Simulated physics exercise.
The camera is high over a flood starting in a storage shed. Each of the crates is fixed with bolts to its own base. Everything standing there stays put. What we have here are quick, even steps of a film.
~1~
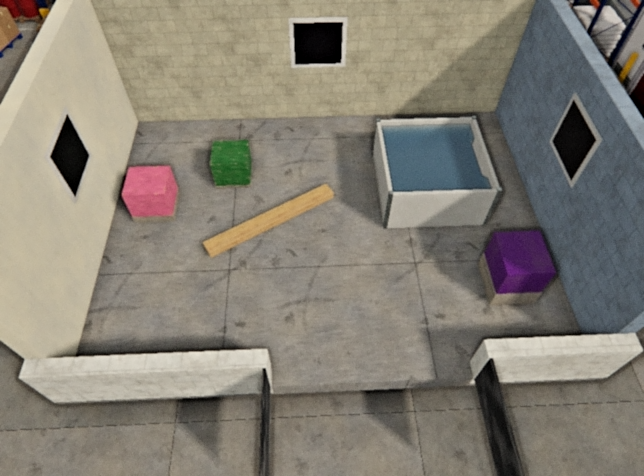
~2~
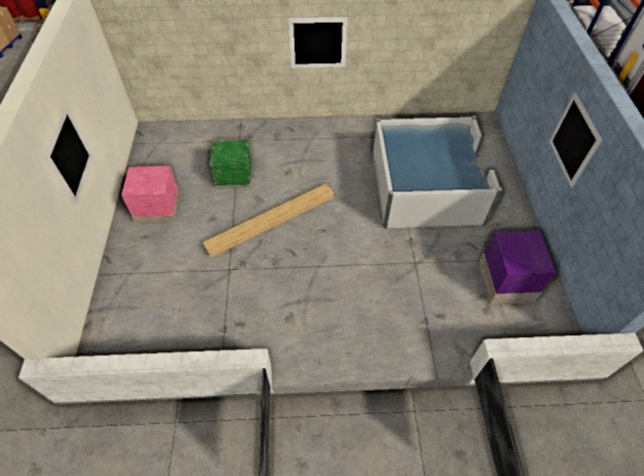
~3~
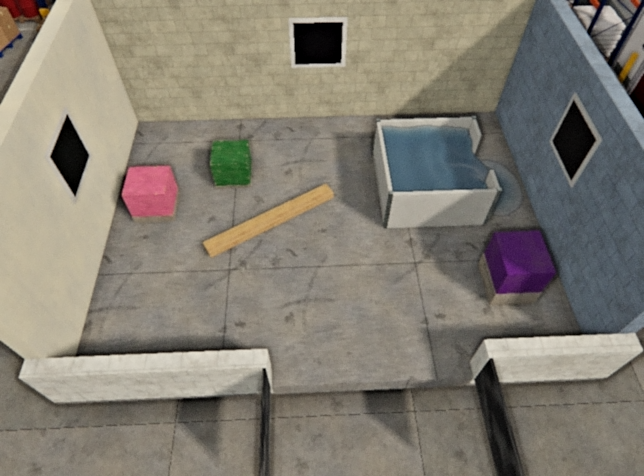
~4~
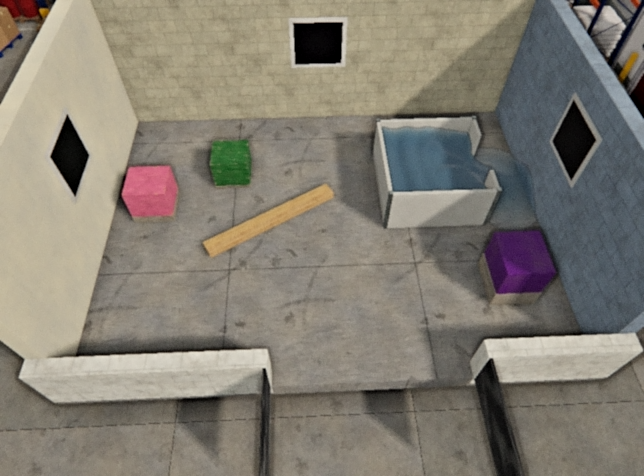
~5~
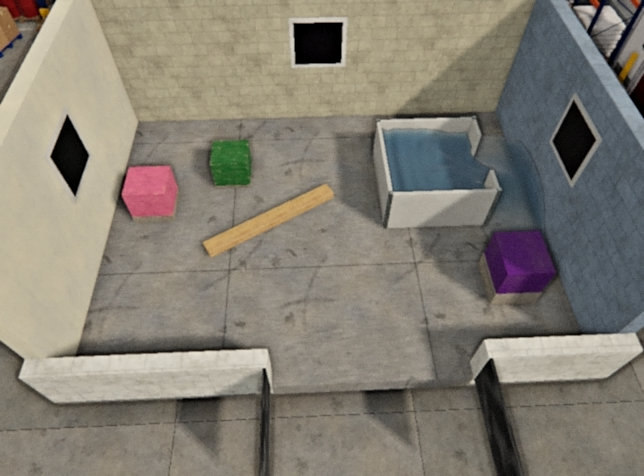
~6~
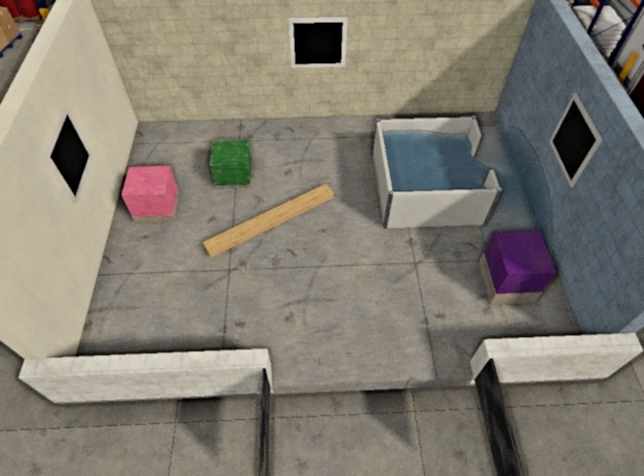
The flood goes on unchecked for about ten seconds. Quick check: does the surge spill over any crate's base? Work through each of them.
In order: The pink crate is safe from the water; the green crate is caught by the water; the purple crate is safe from the water.
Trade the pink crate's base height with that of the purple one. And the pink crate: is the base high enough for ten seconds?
For the pink crate, the answer is that it stays clear.
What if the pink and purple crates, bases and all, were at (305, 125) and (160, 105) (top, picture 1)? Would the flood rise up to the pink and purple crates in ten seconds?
The pink crate is flooded, the purple crate stays untouched.
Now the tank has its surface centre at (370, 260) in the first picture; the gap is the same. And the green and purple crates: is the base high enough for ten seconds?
Note: Green crate is hit, purple crate is hit.
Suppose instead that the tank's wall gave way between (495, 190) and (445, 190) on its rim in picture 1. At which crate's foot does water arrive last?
It's the crate marked pink.
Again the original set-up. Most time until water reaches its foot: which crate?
Last is the pink crate.
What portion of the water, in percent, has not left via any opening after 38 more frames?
Estimate: 98 per cent.
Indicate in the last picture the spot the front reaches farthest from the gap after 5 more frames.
Roughly at (581, 356).
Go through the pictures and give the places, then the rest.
In the first frame, still water in the open tank at (434, 157).
In the second frame, water pours out at (475, 177) and has run to a hidden place.
In the third frame, the front is at (518, 197), out from the gap at (474, 177).
In the fourth frame, water pours out at (474, 177) and has run to (536, 217).
In the fifth frame, water pours out at (474, 177) and has run to (544, 240).
In the sixth frame, water pours out at (475, 177) and has run to (553, 261).
A moment on, water covers 15 % of the floor; the pink crate not reached, the green crate not reached, the purple crate water round its plinth.
Next, water covers 30 % of the floor; the pink crate not reached, the green crate not reached, the purple crate water round its plinth.
Then, water covers 60 % of the floor; the pink crate not reached, the green crate water round its plinth, the purple crate water round its plinth.
Later, water covers 95 % of the floor; the pink crate water round its plinth, the green crate water round its plinth, the purple crate water round its plinth.
In the end, water covers 95 % of the floor; the pink crate stayed above the water, the green crate was topped, the purple crate stayed above the water.
